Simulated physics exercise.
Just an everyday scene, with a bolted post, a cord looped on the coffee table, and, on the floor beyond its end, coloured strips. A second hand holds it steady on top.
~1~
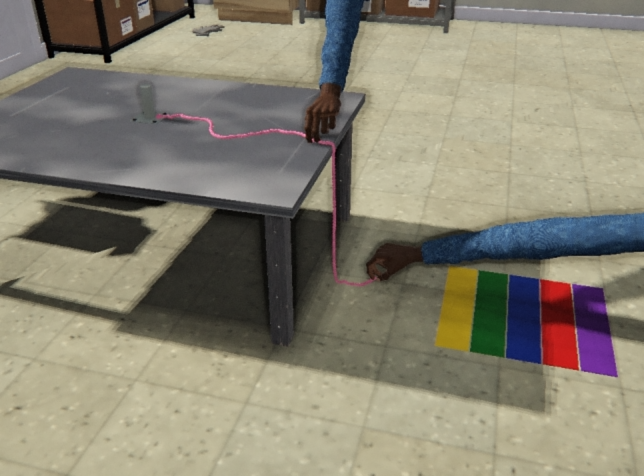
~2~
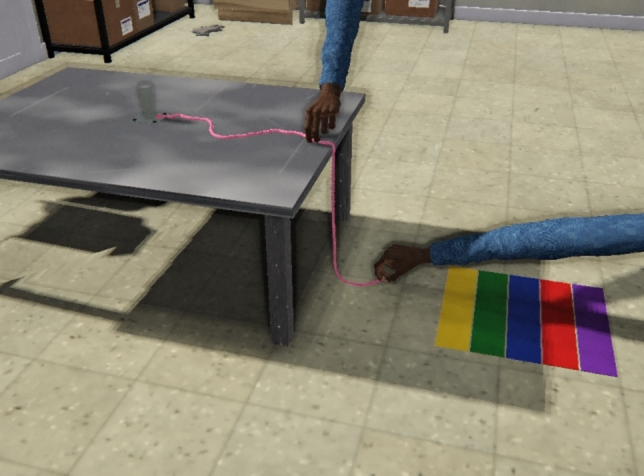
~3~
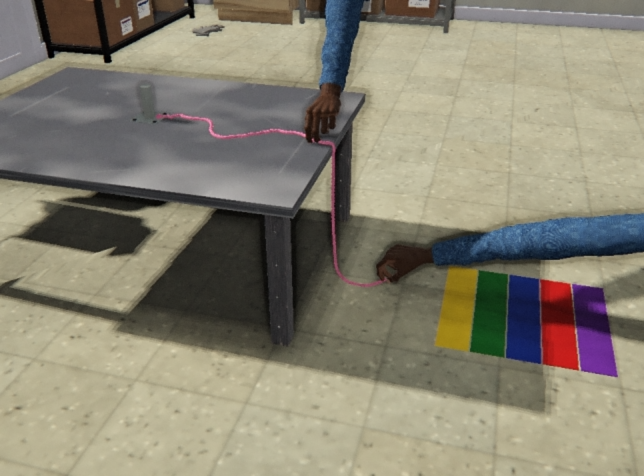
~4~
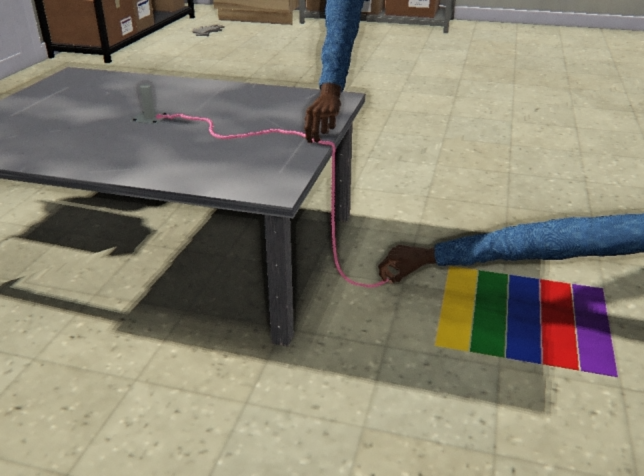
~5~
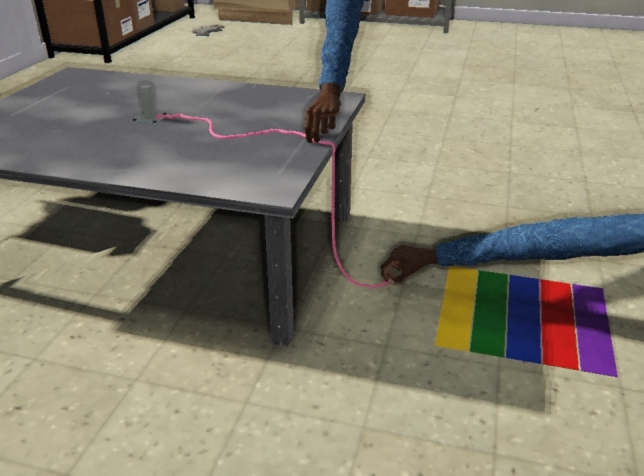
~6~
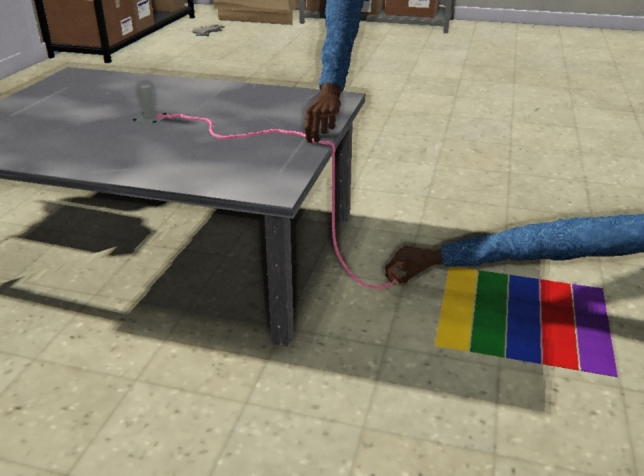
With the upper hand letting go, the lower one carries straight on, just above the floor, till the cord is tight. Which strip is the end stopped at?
Stopped at blue.
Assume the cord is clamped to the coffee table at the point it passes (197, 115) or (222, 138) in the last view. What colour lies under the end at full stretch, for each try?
First try blue, second try green.
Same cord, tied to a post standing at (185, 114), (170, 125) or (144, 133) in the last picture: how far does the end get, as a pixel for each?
The first try gives about (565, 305), the second about (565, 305) and the third about (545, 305).
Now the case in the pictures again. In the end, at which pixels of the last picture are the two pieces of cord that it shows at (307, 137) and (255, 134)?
First point (344, 155), second point (289, 137).
A little later, end near (463, 291); over yellow.
Next, end near (505, 297); over green.
When it is tight, end near (531, 301); over blue. It gets as far as the blue strip.
